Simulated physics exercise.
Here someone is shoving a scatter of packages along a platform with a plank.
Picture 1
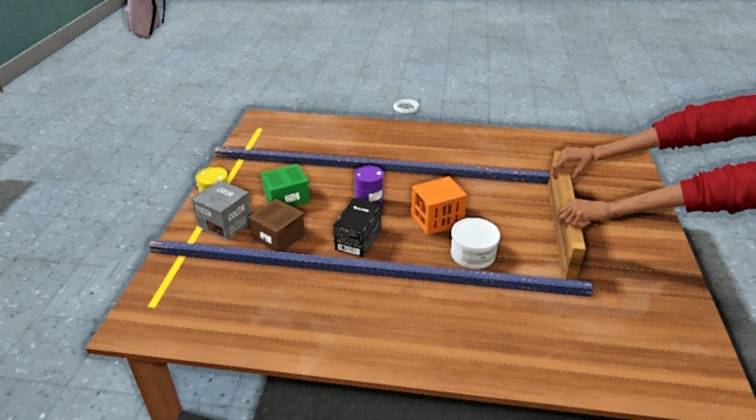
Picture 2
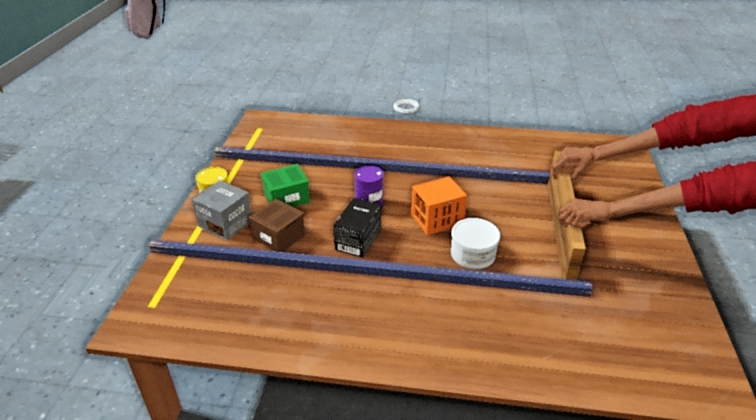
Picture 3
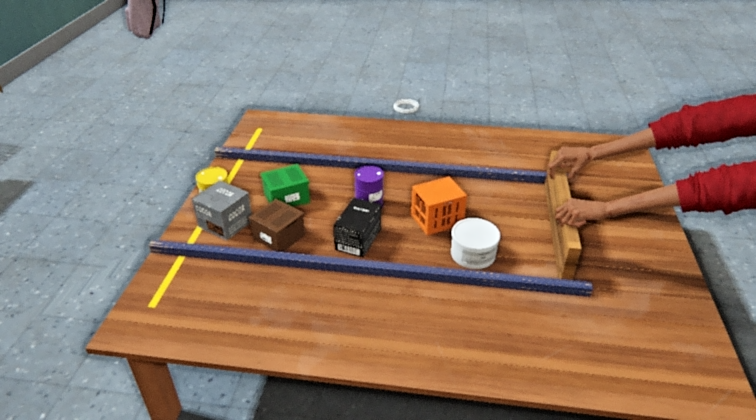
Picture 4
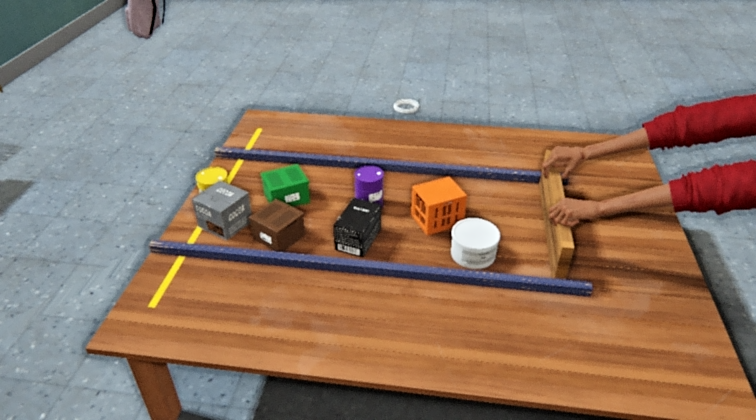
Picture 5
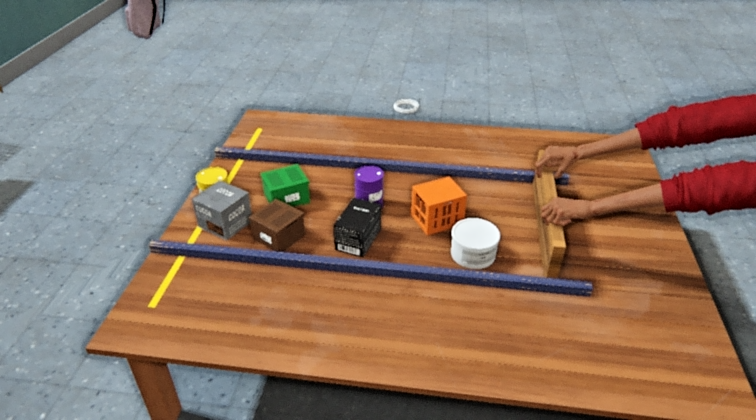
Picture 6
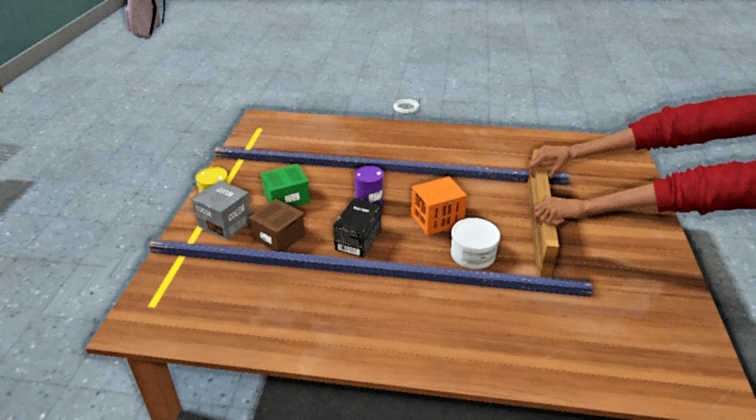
Two hands in red sleeves slid a wooden plank slightly left between two dark blue rails on a wooden table, while the colorful boxes and round containers ahead of it stayed still.
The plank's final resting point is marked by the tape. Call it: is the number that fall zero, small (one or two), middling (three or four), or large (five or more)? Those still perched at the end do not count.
It is large.
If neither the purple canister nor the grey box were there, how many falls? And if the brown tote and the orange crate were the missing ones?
In the first try 4, in the other 4.
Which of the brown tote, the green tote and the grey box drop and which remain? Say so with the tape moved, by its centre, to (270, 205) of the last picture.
The brown tote ends up down. The green tote stays put. The grey box ends up down.
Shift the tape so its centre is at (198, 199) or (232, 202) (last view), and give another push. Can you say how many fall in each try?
The ground gets 8 in the first try and 6 in the second.
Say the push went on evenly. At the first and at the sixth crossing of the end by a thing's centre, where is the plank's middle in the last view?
At (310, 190) for the first, at (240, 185) for the sixth.
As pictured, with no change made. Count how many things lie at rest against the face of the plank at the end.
I count 2 of them.
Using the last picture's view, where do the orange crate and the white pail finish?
Positions - first (199, 179), then (176, 219).
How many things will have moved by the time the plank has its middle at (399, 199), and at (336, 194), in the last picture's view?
At the first spot 4, then 7.
Soon after, none off yet; yellow canister at rest near (214, 186); grey box at rest near (223, 210); green tote at rest near (286, 188).
In the end, the number that fall off is five or more; gone, purple canister, black box, brown tote, green tote, grey box and yellow canister.
